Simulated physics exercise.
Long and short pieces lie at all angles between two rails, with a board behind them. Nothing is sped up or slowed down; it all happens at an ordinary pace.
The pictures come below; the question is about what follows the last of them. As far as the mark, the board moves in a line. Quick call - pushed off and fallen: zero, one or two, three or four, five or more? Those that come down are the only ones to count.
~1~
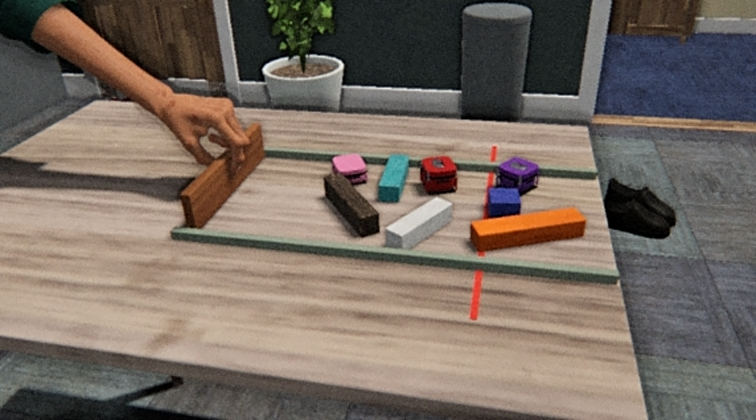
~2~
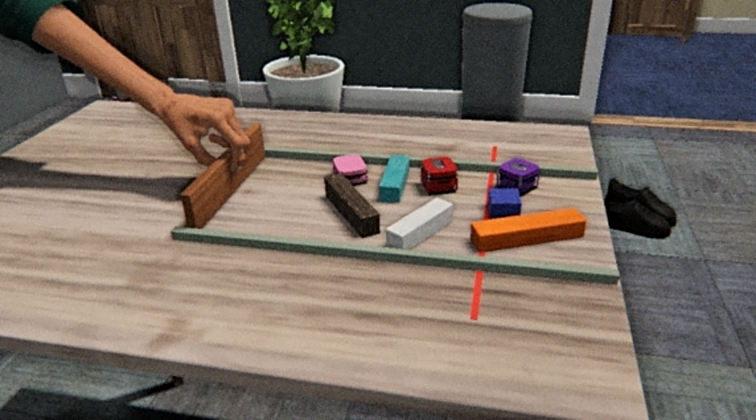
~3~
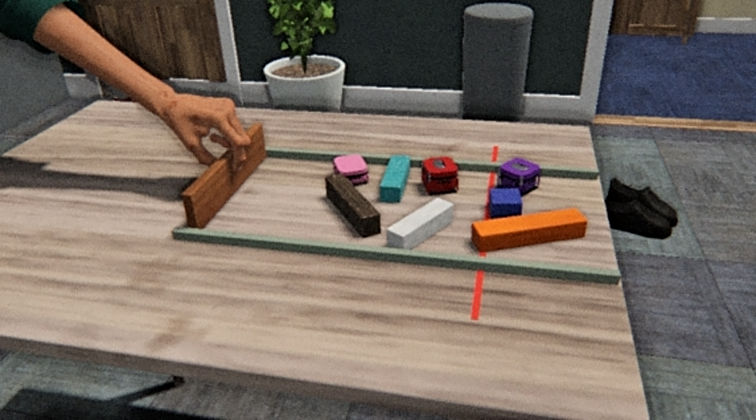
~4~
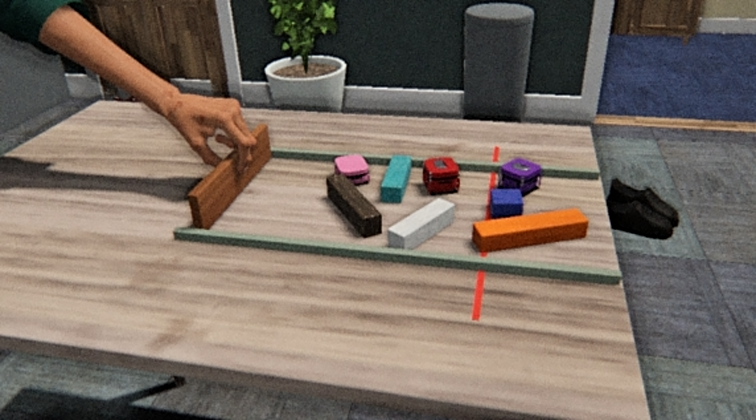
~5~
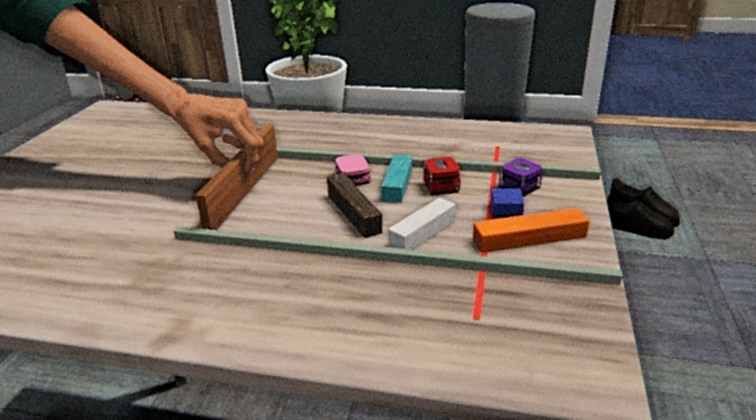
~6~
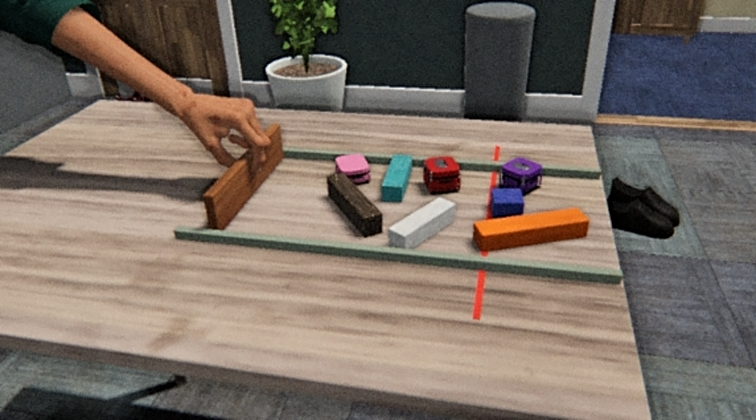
Call: Zero.
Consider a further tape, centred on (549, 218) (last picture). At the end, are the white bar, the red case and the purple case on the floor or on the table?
The white bar: It is still there. The red case: It is gone. The purple case: It is gone.
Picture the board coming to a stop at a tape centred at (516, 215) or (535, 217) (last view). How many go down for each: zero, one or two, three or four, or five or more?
Place by place: Just one or two, then either one or two.
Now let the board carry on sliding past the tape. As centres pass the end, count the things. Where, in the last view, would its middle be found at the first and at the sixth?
About (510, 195), then about (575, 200).
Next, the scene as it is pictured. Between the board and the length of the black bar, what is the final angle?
Angle: Around 0°.
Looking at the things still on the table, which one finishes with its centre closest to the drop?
Result: The purple case.
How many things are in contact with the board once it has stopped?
Contact count: 2.
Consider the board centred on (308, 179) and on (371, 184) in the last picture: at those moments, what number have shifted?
The counts are 0 and 4.
A little later, none off yet; orange stick at rest near (531, 230); purple case at rest near (521, 177); blue block at rest near (507, 203).
Next, none off yet; orange stick shifted a little near (549, 230); purple case shifted about its own width near (557, 177); blue block shifted a little near (522, 205).
When it is over, the number that fall off is zero.
